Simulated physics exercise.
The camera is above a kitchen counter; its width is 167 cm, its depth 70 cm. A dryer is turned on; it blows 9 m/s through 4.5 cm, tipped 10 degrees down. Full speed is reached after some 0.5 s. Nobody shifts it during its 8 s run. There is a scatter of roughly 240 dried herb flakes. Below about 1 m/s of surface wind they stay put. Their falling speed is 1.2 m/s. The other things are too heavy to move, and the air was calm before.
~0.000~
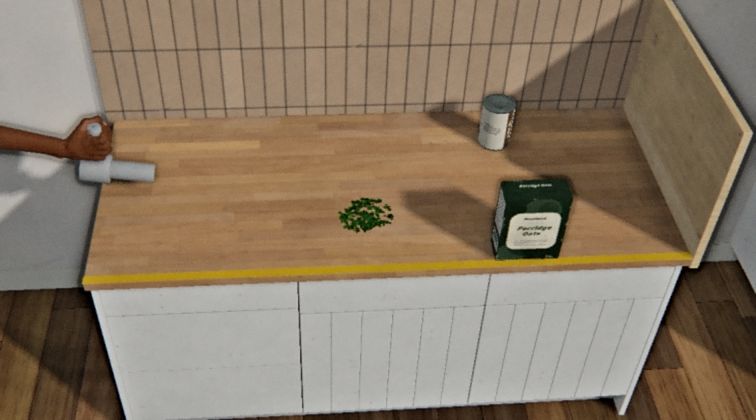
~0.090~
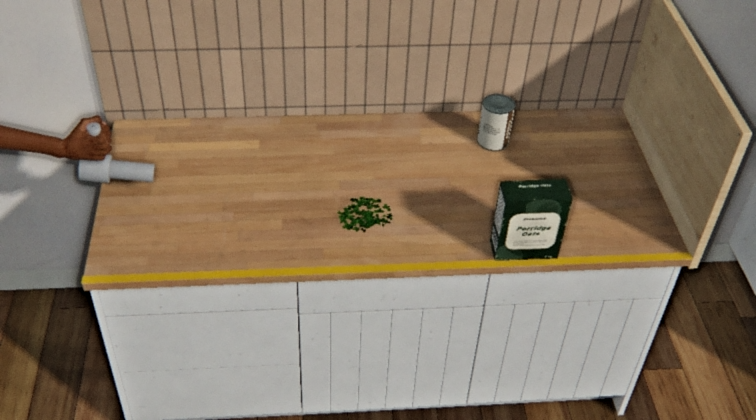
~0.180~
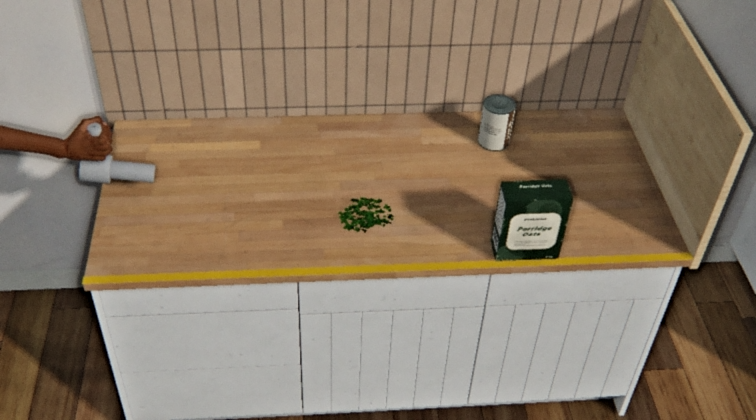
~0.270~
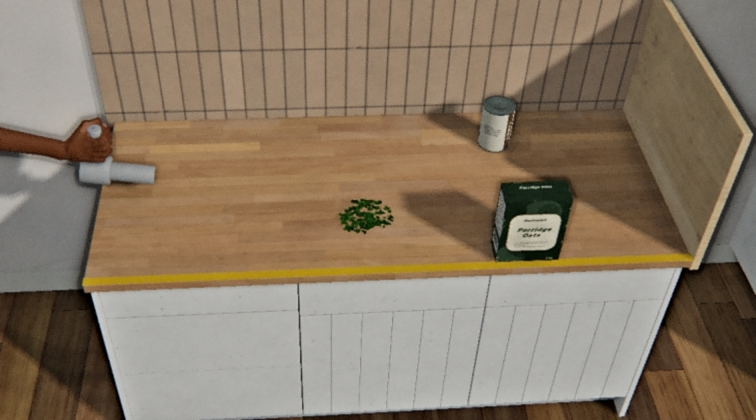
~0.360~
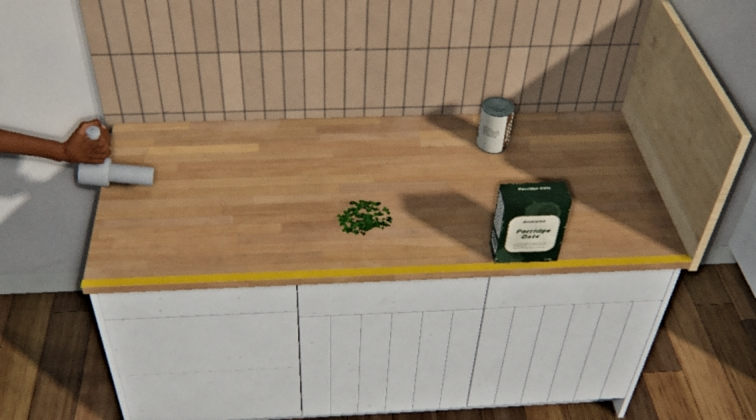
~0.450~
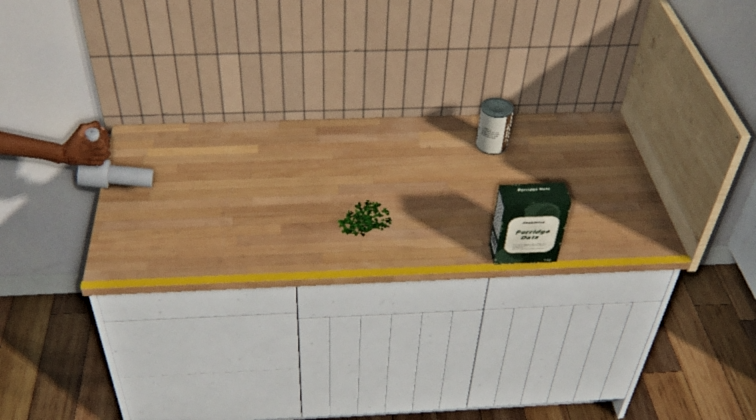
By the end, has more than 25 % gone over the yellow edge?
As for a quarter going over the yellow edge: Yes.
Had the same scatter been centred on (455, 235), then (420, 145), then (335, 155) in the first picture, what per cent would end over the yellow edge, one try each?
In turn about 80 %, 0 %, 0 %.
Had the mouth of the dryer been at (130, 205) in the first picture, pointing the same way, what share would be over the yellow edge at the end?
In that case some 30 per cent.
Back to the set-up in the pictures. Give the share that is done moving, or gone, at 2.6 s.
Near 70 %.
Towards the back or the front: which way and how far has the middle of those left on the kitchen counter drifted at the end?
To the front, by about 15 cm.
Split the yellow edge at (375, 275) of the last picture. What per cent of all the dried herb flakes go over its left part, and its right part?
Some 0 % left, 80 % right.
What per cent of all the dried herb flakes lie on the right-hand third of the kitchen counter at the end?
Near 20 %.
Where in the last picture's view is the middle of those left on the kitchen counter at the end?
Around (643, 254).
After 1.6 s the count stands so, 39 % are over the yellow edge; the middle of those still in play is near (652, 245).
After 2.6 s the count stands so, 67 % are over the yellow edge; the middle of those still in play is near (643, 254).
After 4.4 s the count stands so, 75 % are over the yellow edge; the middle of those still in play is near (632, 252).
After 8.0 s, at the end, 76 % are over the yellow edge; the middle of those still in play is near (643, 254).
